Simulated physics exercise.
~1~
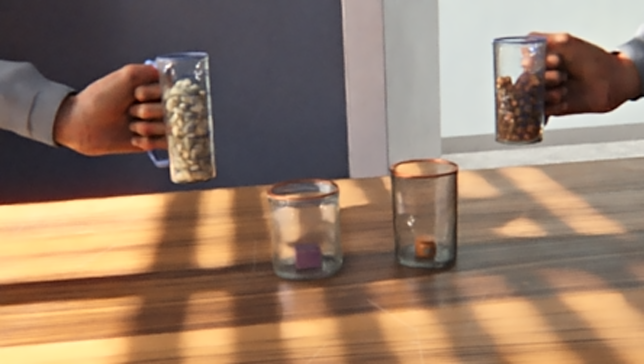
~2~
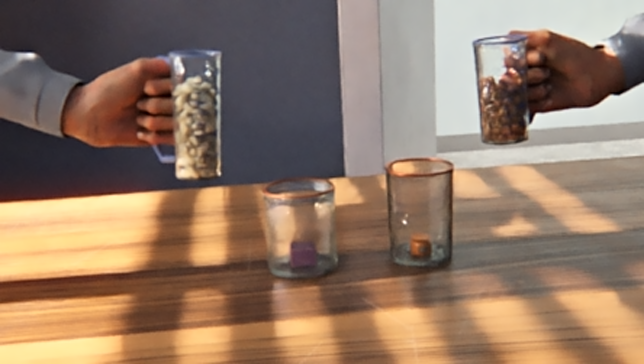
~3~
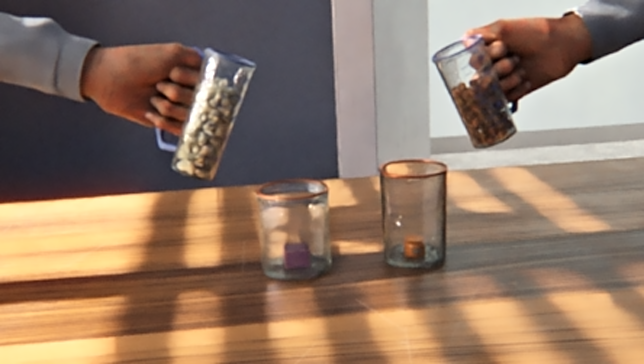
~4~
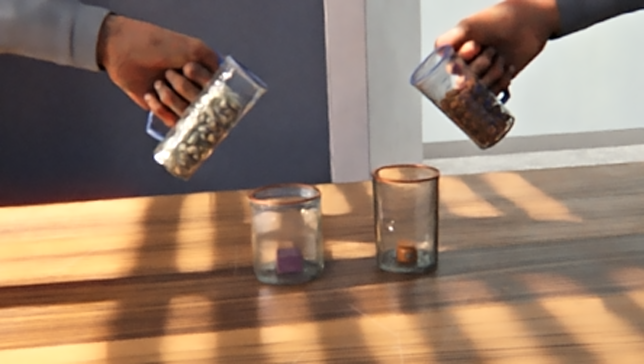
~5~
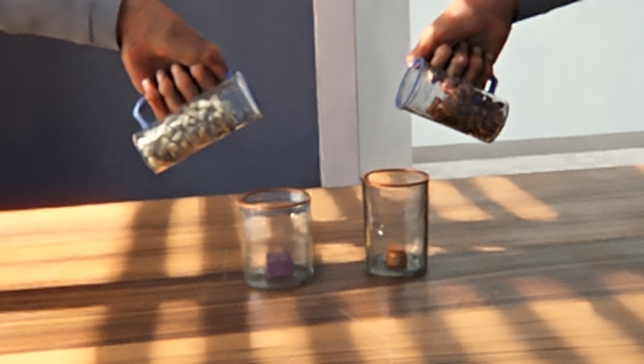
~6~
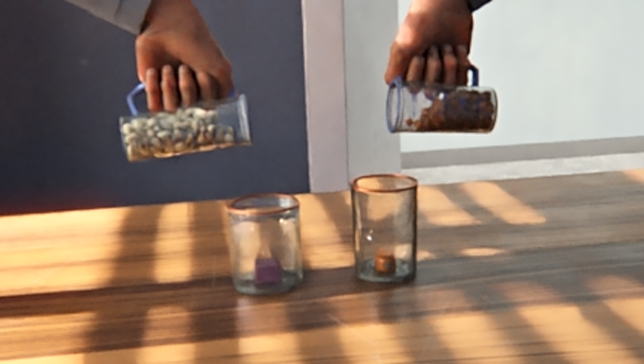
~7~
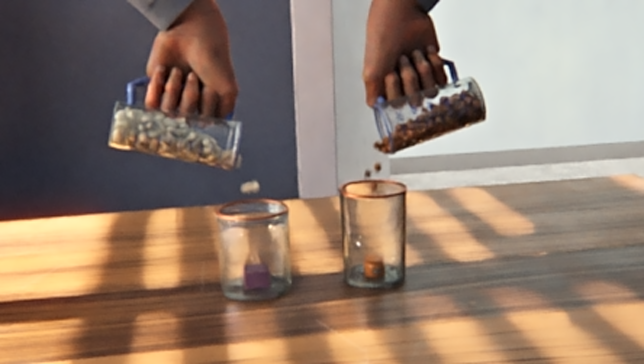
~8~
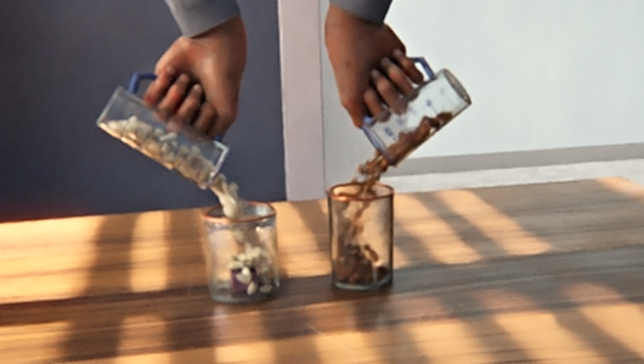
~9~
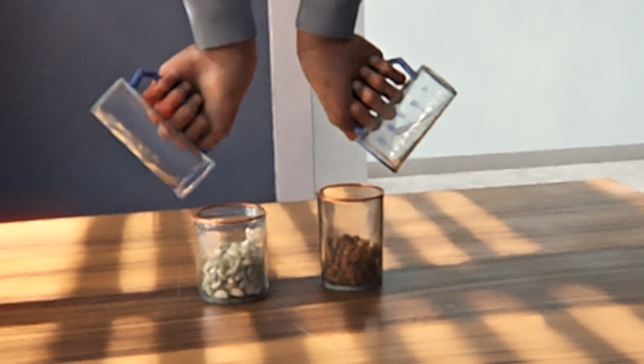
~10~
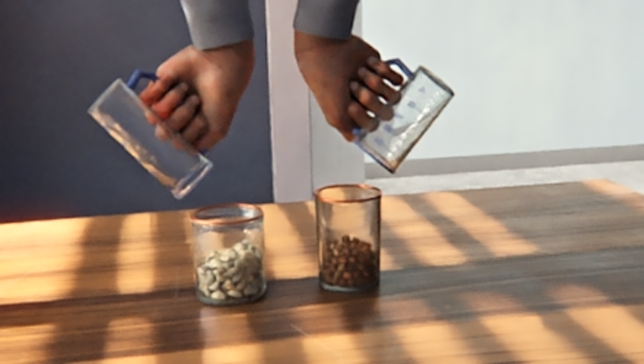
On a sunlit wooden table, two hands tip clear mugs over two glass containers, each holding a small block, pouring pale pieces into the left and brown pieces into the right until both blocks are covered, the left container about half full and the right about a third.
